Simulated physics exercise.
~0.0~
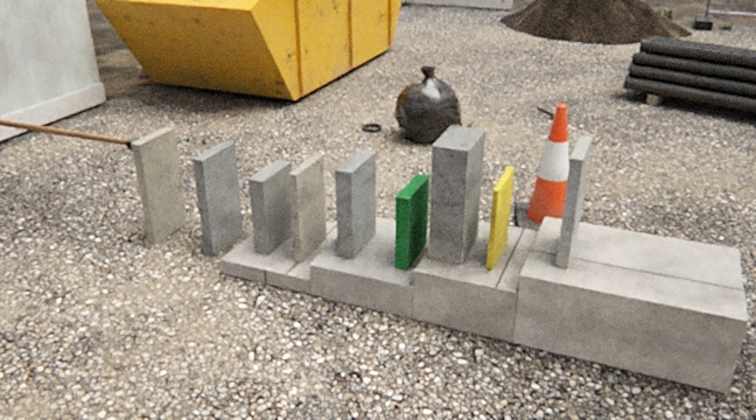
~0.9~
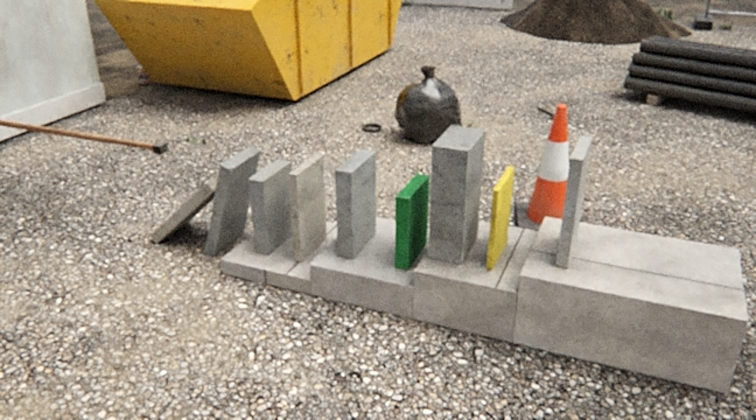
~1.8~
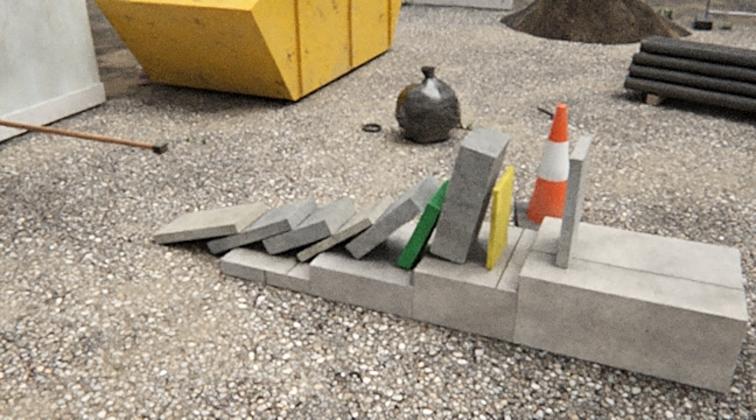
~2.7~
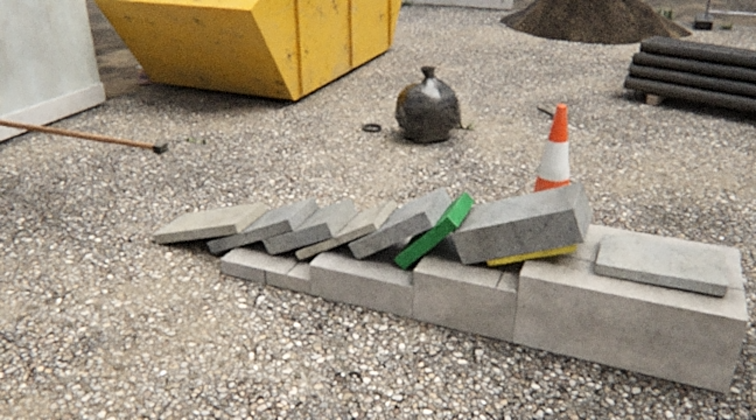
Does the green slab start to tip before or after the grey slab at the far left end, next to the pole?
It tips after. The grey slab at the left end goes over while the green one is still upright, and the green one only leans later as the toppling reaches it.
Paving slabs lined up low steps toppling rightward one after another as a pole pushes the first, until none stands upright.
